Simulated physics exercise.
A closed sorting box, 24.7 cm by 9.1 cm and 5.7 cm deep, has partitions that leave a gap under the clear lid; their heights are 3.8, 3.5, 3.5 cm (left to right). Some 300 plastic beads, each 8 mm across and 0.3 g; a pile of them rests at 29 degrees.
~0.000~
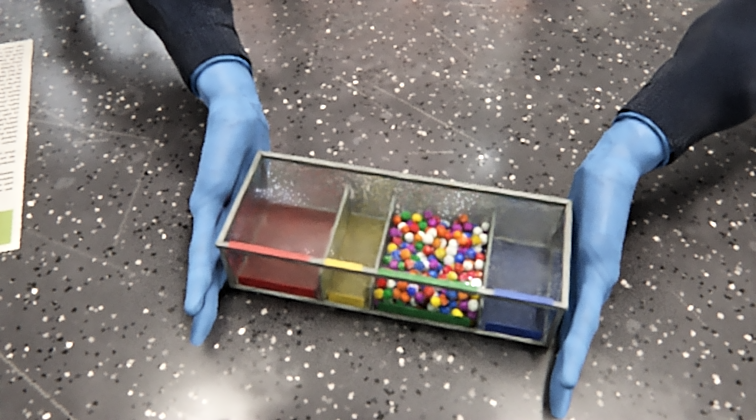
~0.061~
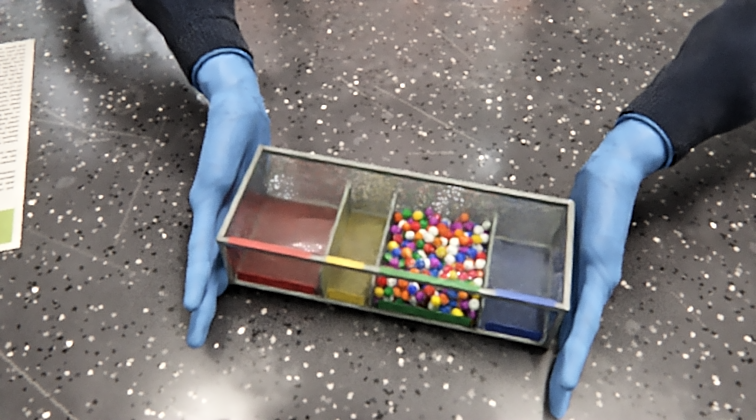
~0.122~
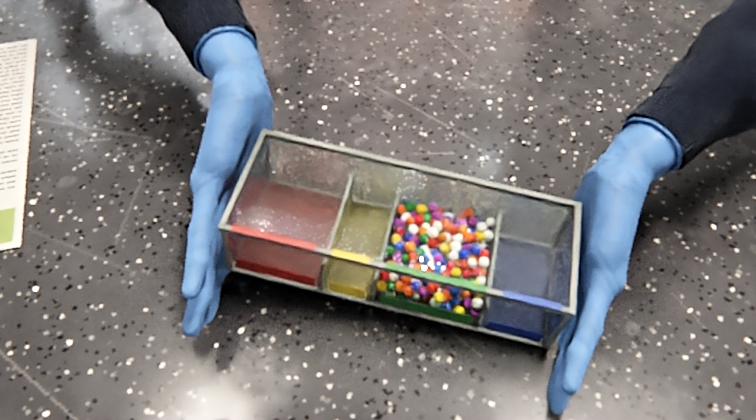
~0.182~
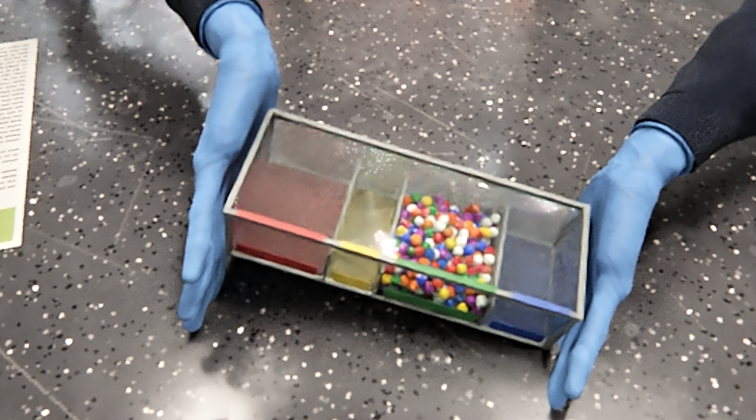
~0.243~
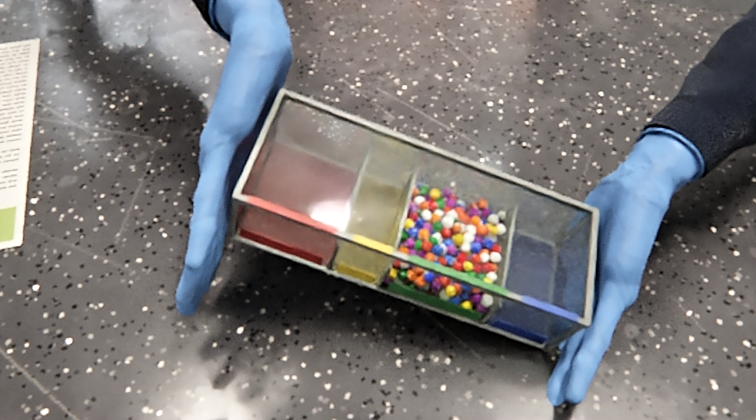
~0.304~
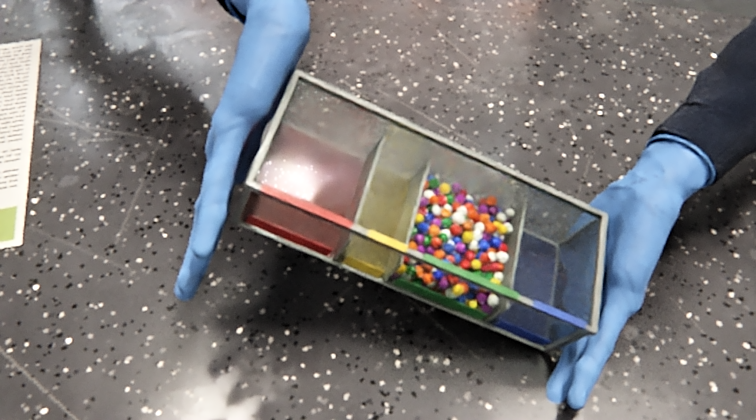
On a speckled dark surface, blue-gloved hands tilting a clear partitioned box of multicoloured beads, raising its left end.
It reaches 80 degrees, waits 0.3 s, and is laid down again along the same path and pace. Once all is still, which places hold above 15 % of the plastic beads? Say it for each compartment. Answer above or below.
Red: Below, blue: Above, green: Above, yellow: Below.
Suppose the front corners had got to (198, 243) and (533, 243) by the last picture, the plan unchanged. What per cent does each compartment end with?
Red 45, blue 0, green 50, yellow 5.
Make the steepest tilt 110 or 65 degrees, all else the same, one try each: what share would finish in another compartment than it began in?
About 70 and 25 per cent.
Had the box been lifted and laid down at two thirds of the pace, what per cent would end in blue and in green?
Blue 45, green 55.
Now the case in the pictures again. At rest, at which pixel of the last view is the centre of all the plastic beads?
Around (487, 291).
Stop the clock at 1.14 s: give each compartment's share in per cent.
Red 0, blue 40, green 60, yellow 0.
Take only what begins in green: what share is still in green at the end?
Some 50 per cent.
After 1.14 s, tilt 80 degrees; blue 40 %, green 60 %.
After 1.70 s, tilt 40 degrees; blue 50 %, green 50 %.
After 2.32 s, tilt 0 degrees; blue 50 %, green 50 %.
In the end, at 2.8 s, red 0 %, blue 50 %, green 50 %, yellow 0 %.
